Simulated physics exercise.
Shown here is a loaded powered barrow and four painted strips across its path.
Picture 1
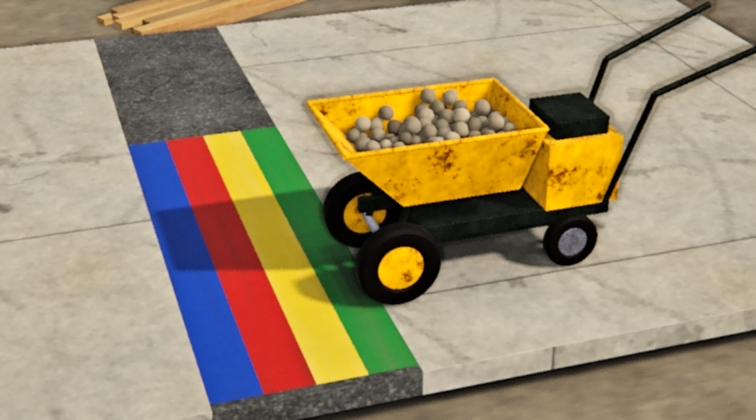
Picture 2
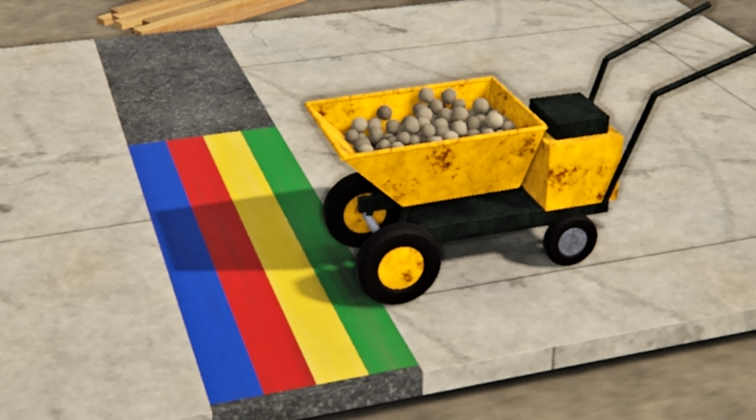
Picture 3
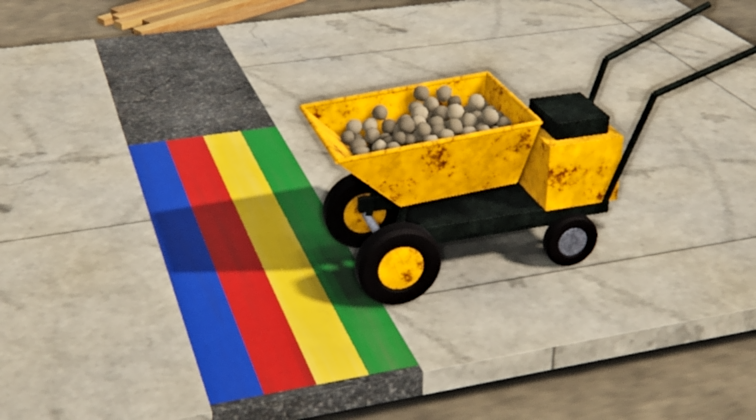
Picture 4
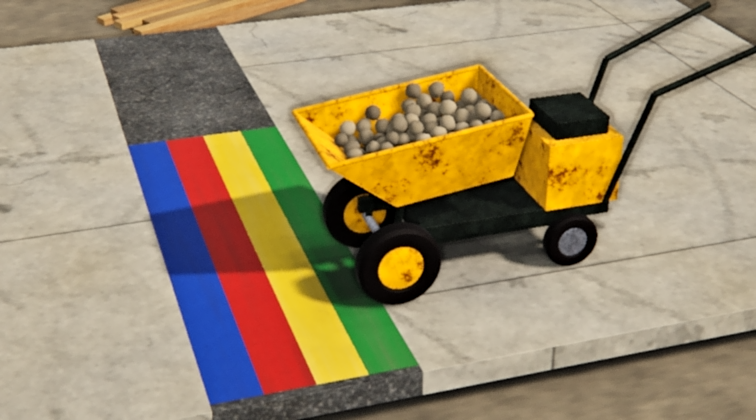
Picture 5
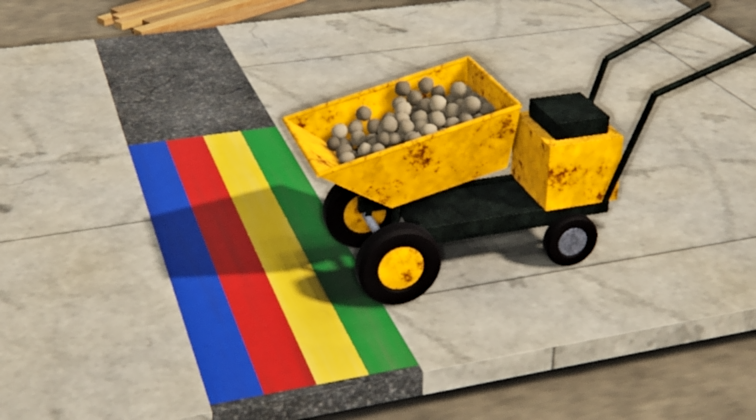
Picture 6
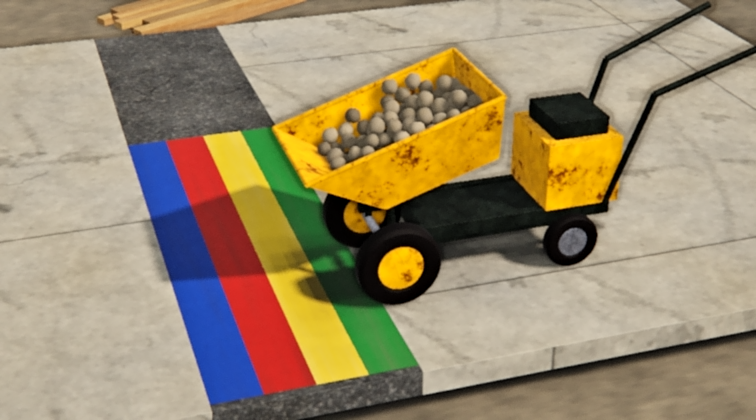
On a pale stone-slab pavement edged with brown ground, seen from above at an angle by a camera that stays still, a powered barrow stands on the right. Its rust-marked yellow skip holds rounded grey-brown pebbles, while blue, red, yellow and green strips lie left to right beside its front wheels. The skip starts level, then tilts gradually forward and down to the left, its rear rising, while the wheels stay put.
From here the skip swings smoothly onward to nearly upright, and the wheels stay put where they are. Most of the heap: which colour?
Colour: Blue.
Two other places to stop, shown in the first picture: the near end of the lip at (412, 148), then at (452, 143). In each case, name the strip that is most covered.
For the first spot it is the red one, for the second yellow.
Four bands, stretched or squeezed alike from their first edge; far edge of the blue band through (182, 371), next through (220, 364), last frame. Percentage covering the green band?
Near 0 and 0 in a hundred.
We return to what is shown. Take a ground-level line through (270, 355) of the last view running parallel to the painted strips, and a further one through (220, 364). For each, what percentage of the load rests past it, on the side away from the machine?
That's 70 in a hundred for the first and 40 in a hundred for the second.
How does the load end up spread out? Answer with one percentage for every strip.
Green strip = 0 %; yellow strip = 0 %; red strip = 15 %; blue strip = 35 %.
Soon after the last picture, skip tipped steeply; all in the skip.
A little later, skip tipped right over; about two thirds in the skip; a small part over the red strip; about a quarter over the blue strip; a stray few off the paint.
Later still, skip tipped right over; about a third in the skip; a small part over the red strip; about a third over the blue strip; about a quarter off the paint.
At rest, skip tipped right over; about a third in the skip; none over the green strip; none over the yellow strip; a small part over the red strip; about a third over the blue strip; about a quarter off the paint.
